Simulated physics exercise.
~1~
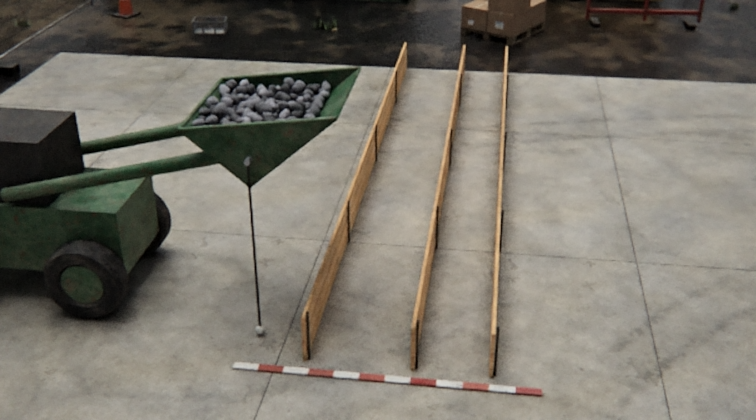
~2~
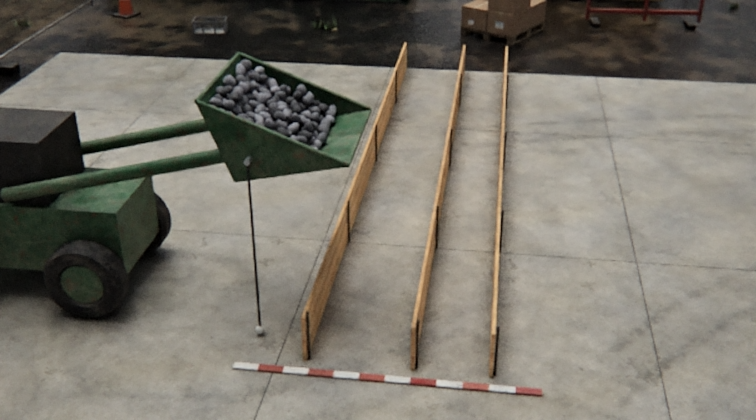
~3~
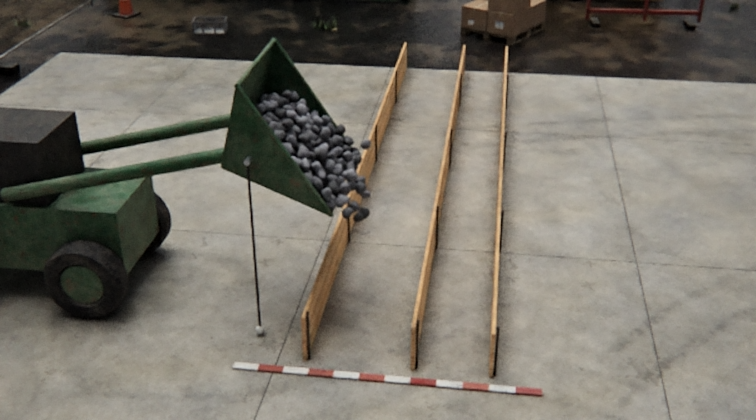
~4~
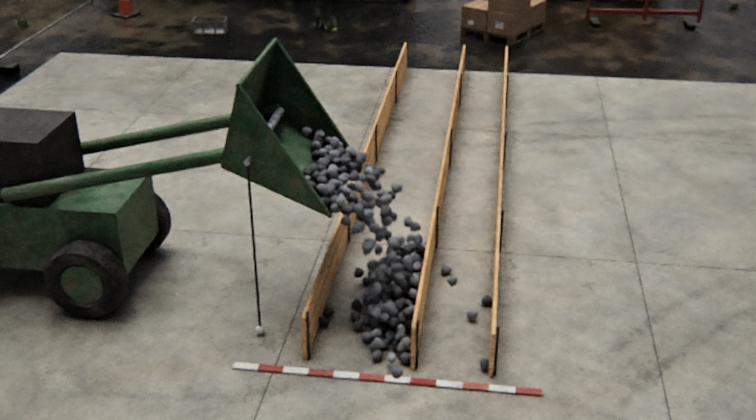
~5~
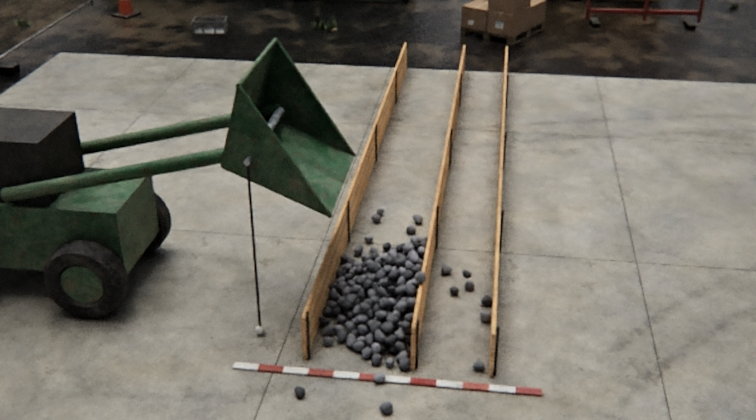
A green loader with a bucket full of rounded grey stones stands at the left of a pale concrete yard, seen from above, facing three long wooden planks set on edge. A white ball hangs on a dark line below the bucket, and a red and white striped staff lies across the near ends of the planks. The bucket tips steeply to the right, and the stones slide over its lip and pour down between the planks. Nearly all settle in a heap in the left bay, a few lie in the right bay, and a couple rest beyond the staff. The bucket stays tipped and empty.
